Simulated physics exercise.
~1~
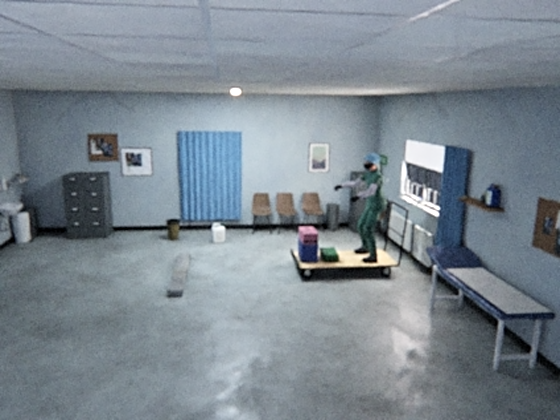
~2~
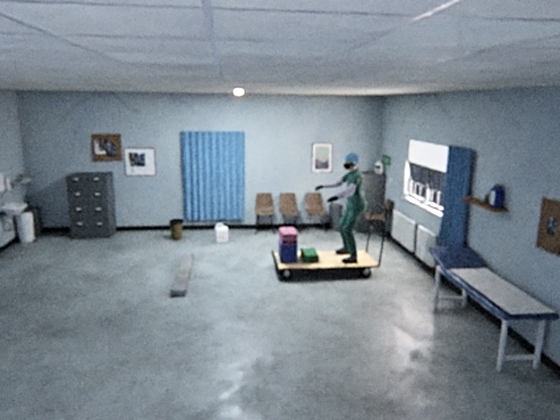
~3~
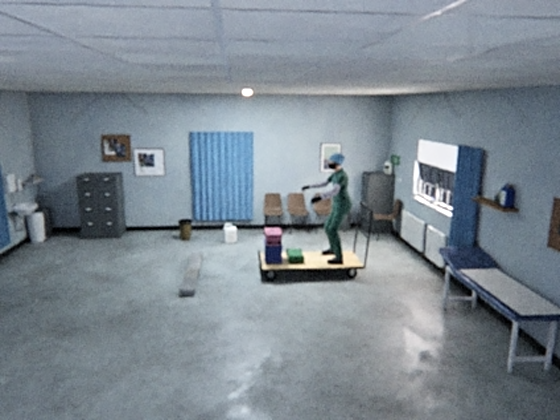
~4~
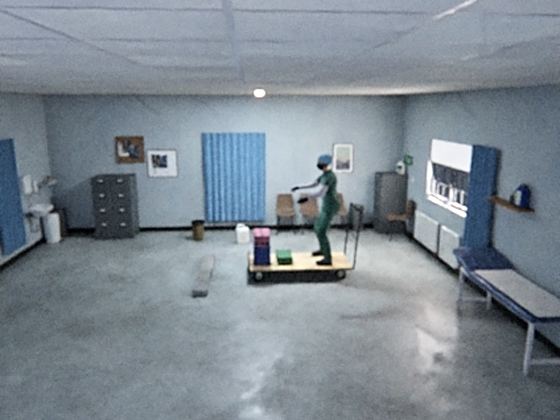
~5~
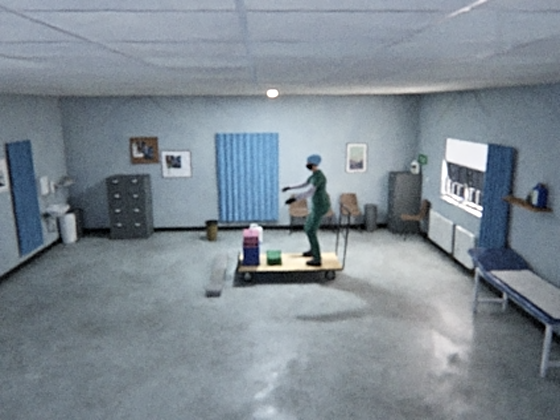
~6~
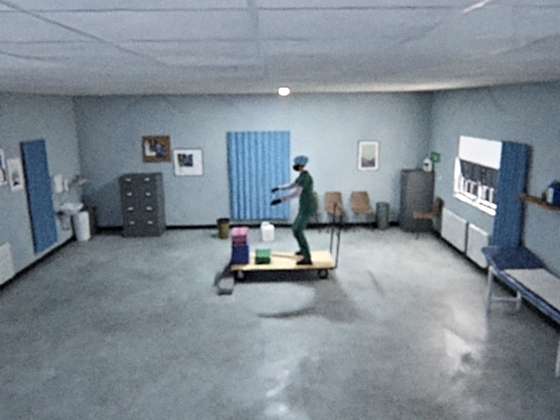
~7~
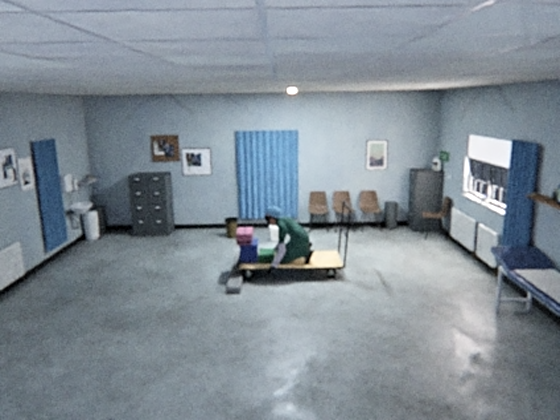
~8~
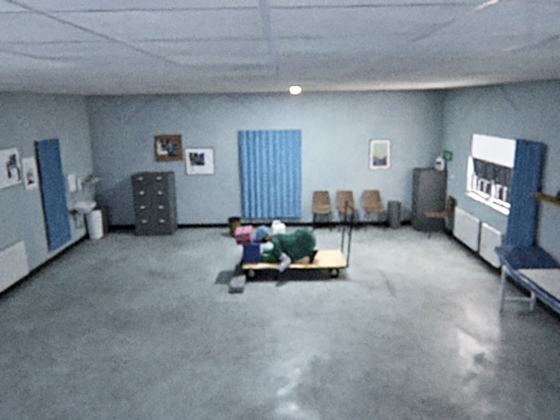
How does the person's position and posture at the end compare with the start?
At the start the person stood upright on the trolley over toward the right side of the room. By the end they were farther left and low down, slumped forward on the deck over the boxes.
